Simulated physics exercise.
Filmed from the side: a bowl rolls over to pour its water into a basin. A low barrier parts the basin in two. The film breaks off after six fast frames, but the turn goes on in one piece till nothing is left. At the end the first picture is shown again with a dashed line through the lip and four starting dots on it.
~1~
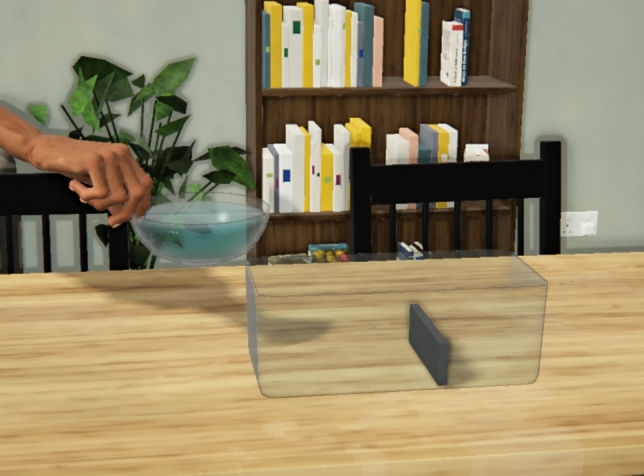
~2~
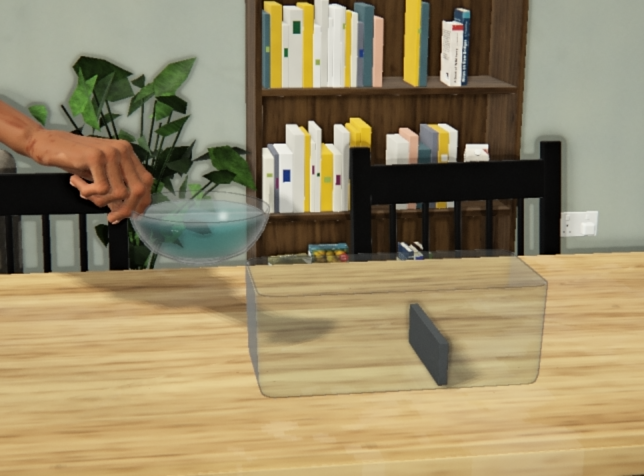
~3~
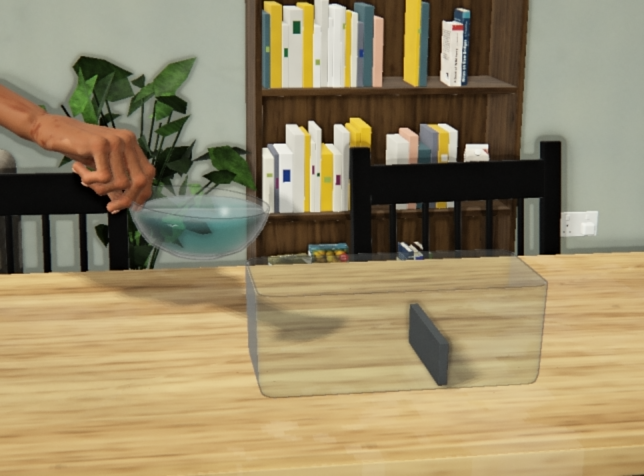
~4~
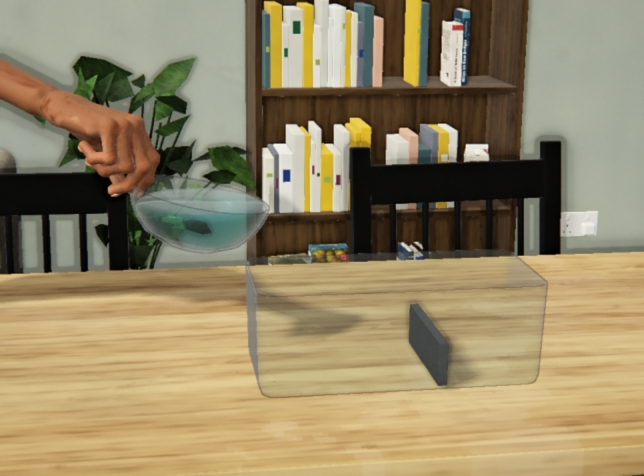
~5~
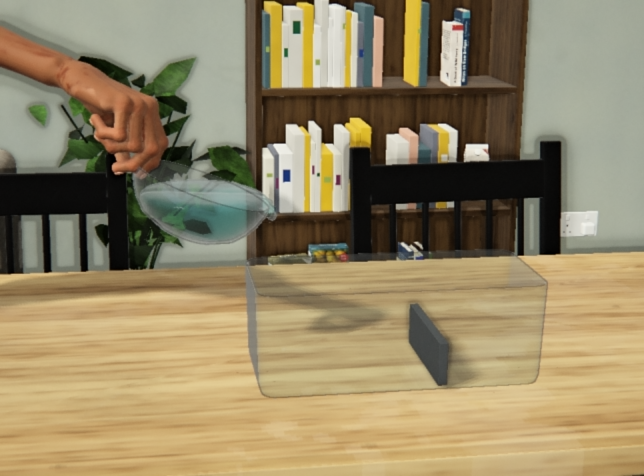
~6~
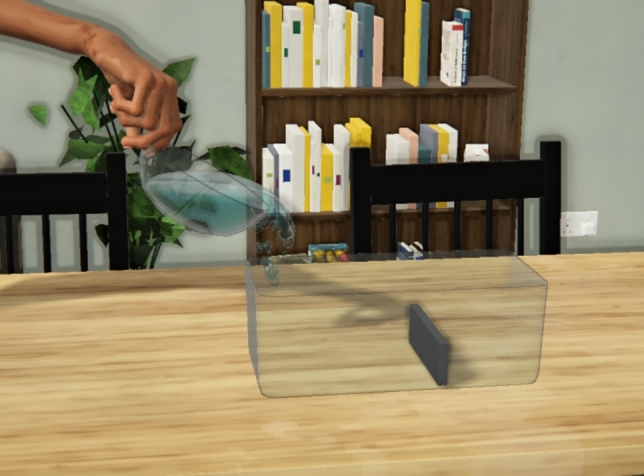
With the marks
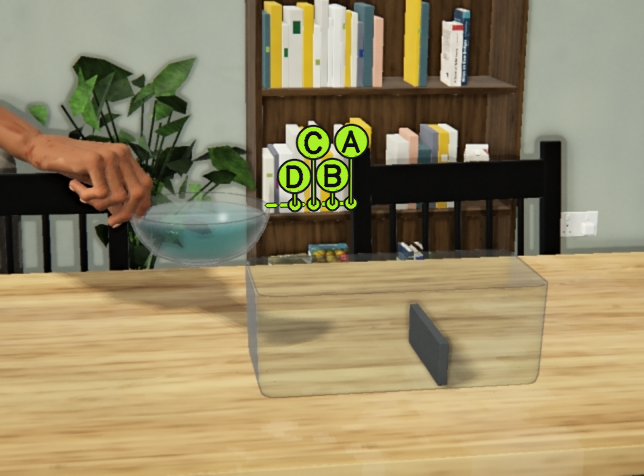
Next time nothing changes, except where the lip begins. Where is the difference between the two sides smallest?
The answer is spot A.
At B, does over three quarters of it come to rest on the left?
Yes, it does.
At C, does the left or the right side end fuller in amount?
The left side.
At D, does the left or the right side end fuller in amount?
The left one.
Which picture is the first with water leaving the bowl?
Picture 5.
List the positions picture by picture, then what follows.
Upright, lip at (267, 205); basin from (259, 396) to (537, 381); top of the wall at (428, 322); nothing has left yet.
Upright, lip at (267, 205); nothing has left yet.
Tipped about 5°, lip at (267, 205); nothing has left yet.
Tipped about 12°, lip at (267, 205); nothing has left yet.
Tipped about 20°, lip at (267, 205); water is over the lip, down to (270, 215).
Tipped about 30°, lip at (267, 205); water is over the lip, down to (268, 275).
On the marked copy, A at (350, 203); B at (332, 203); C at (313, 204); D at (294, 204).
Choosing A, about 50 % ends left of the wall and 49 % right of it.
Choosing B, about 91 % ends left of the wall and 9 % right of it.
Choosing C, about 98 % ends left of the wall and 2 % right of it.
Choosing D, about 97 % ends left of the wall and 3 % right of it.
